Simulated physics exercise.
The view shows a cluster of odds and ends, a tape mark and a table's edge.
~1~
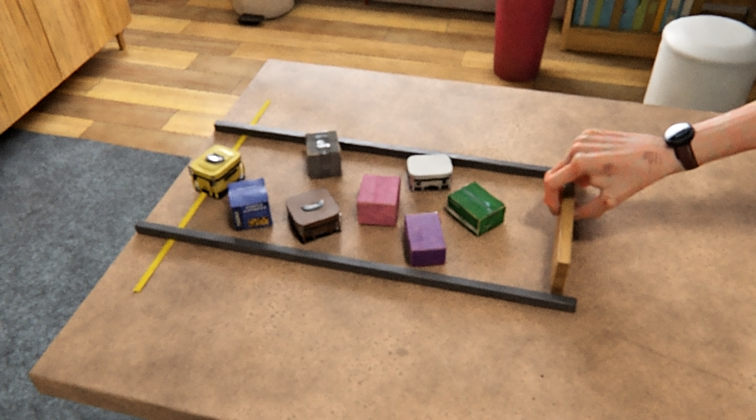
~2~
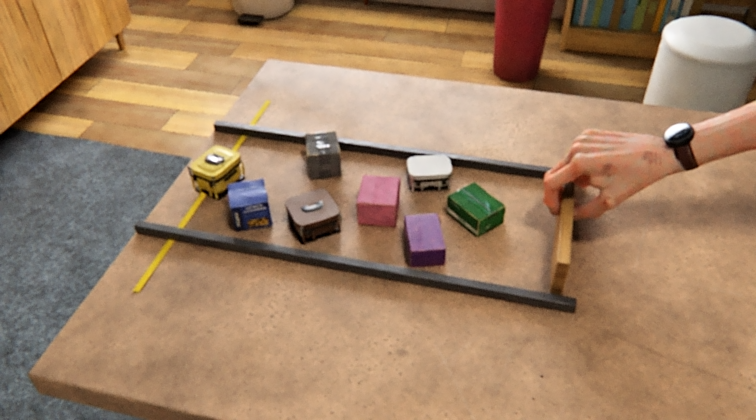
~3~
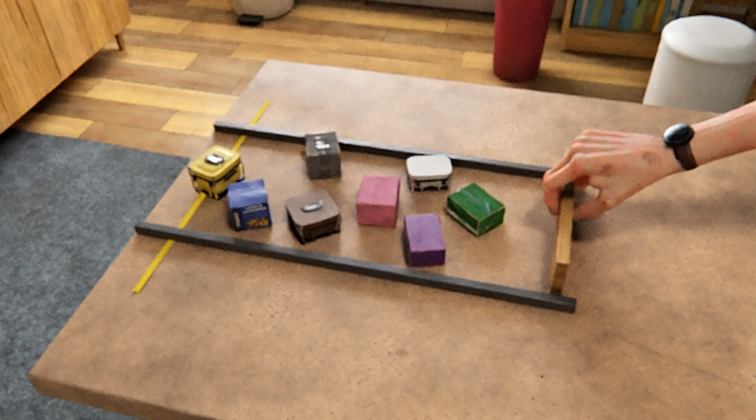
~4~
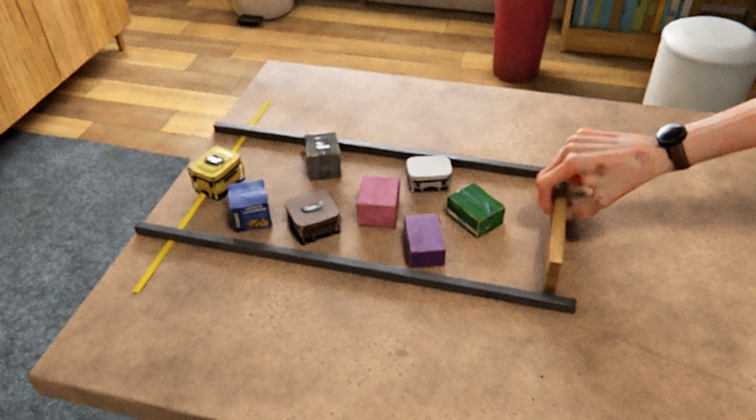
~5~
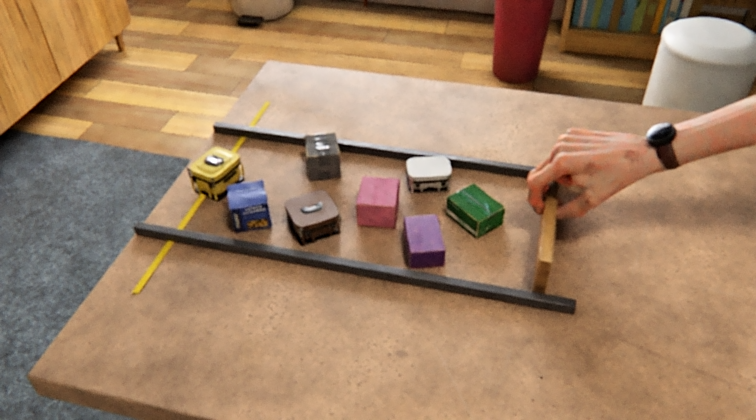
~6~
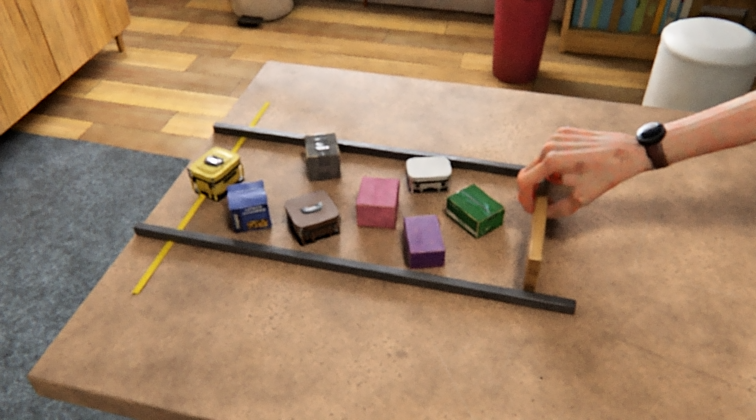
A hand wearing a dark watch holds a wooden board upright at the right end of two dark rails on a table, still at first, then slides it slightly left. The eight small boxes and cases between the rails, near a yellow tape line, stay in place, untouched by the board.
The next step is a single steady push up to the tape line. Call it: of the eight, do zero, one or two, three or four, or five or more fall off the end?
Five or more fall off.
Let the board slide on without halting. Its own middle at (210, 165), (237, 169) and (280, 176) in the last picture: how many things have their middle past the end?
By position: 5 / 2 / 0.
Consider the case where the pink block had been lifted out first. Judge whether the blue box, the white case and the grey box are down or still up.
Blue box gone, white case safe, grey box gone.
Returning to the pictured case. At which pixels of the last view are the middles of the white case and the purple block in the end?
Around (216, 140) and around (179, 198).
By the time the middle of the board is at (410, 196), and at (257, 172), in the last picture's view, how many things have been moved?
Tally: First 5; then 8.
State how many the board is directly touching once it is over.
Well, it touches 3.
A little later, none off yet; yellow case at rest near (217, 173); blue box at rest near (249, 207); grey box at rest near (322, 157).
Next, none off yet; yellow case moving near (212, 172); blue box shifted about its own width near (196, 204); grey box shifted about its own width near (266, 148).
When it is over, the number that fall off is five or more; down, pink block, brown case, grey box, blue box and yellow case.
